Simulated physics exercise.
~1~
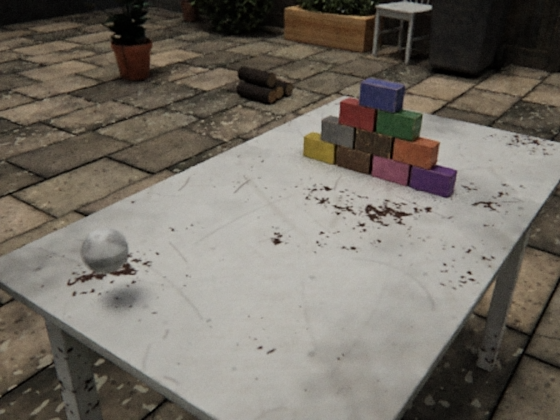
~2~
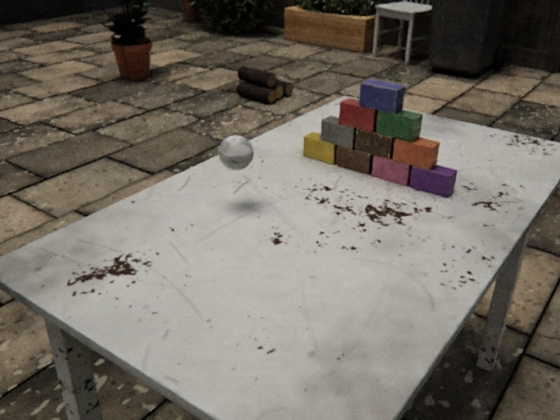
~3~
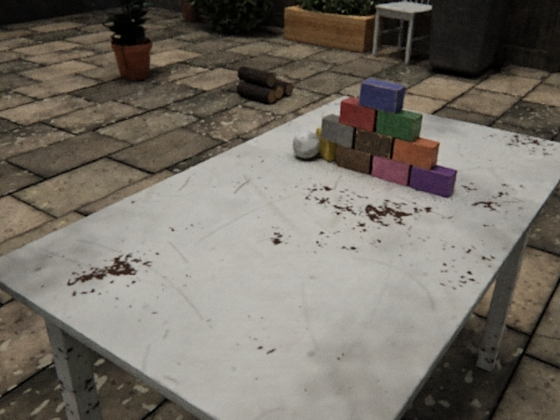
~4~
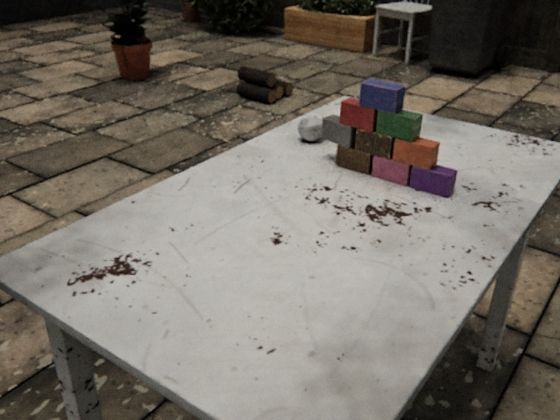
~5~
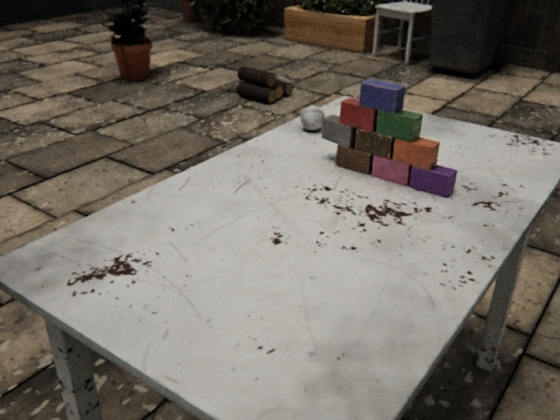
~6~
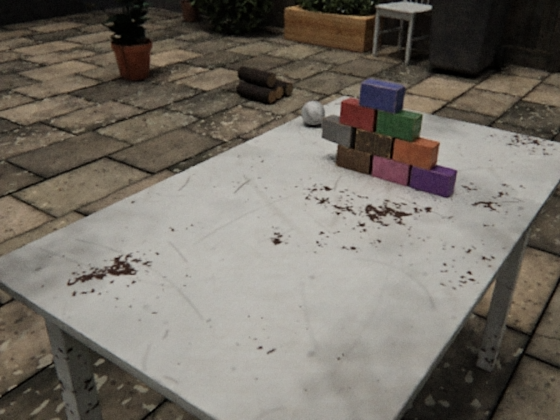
A white ball flies right into the stacked blocks, displacing the yellow one while the rest stand.
